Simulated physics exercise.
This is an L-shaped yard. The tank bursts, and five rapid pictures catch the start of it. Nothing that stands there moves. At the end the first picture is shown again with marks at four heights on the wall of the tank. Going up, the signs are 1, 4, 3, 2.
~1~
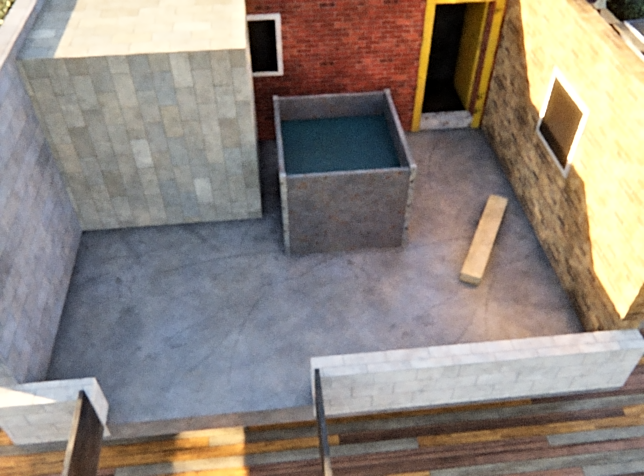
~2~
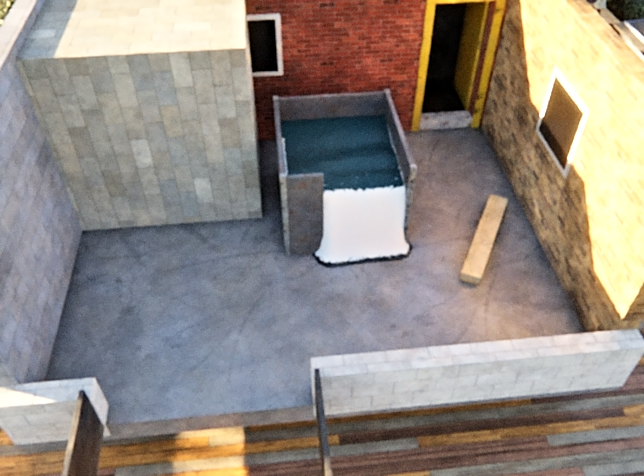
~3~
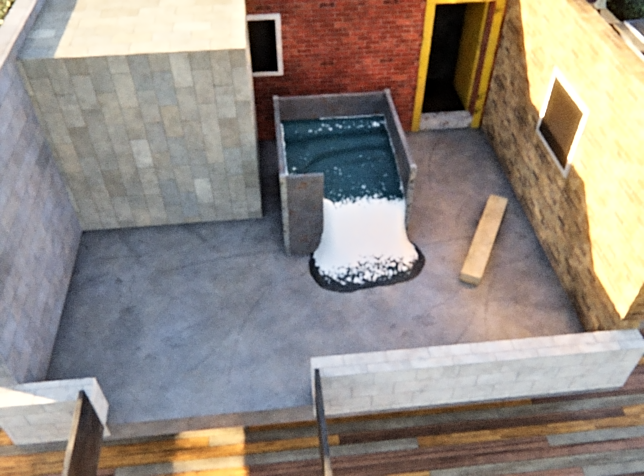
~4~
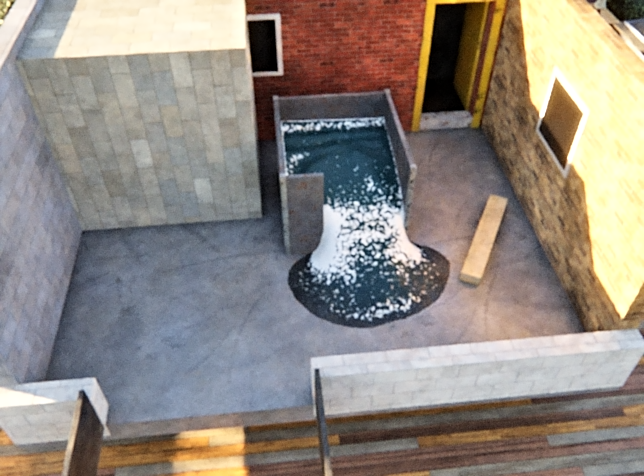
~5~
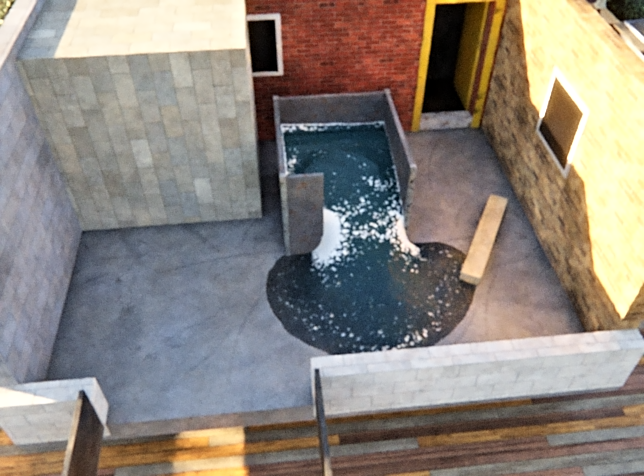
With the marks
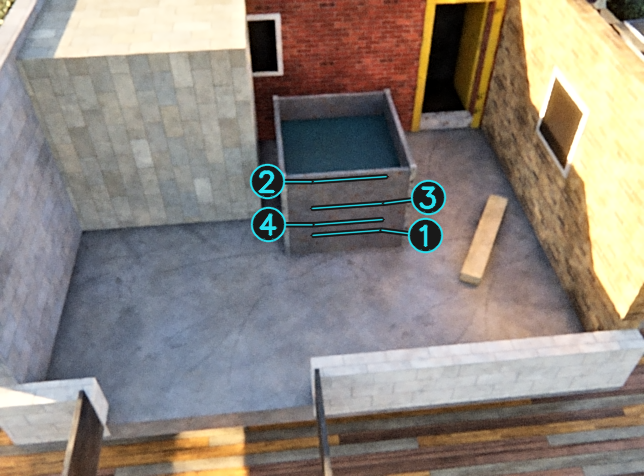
A walled concrete yard, seen from high above by a still camera, lies between pale stone walls on the left and a sunlit tan stone wall on the right. A grey tank of dark teal water stands near the red brick back wall and yellow doorway, with a wooden beam to its right. Part of the tank's front opens and white, foaming water pours out, spreading forward in a widening dark pool that reaches the beam.
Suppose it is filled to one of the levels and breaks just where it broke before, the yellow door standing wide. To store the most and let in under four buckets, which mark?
Take 3.
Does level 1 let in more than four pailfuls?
No.
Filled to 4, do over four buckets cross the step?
No, that is safe.
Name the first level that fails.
That would be 2.
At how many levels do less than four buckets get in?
Three.
On the marked copy, 1 at (347, 232); 2 at (349, 179); 3 at (348, 205); 4 at (347, 222); from the bottom up 1, 4, 3, 2.
For level 1, nothing gets over.
For level 2, about 8 bucketfuls get in.
For level 3, a bucket or two gets in.
For level 4, nothing gets over.
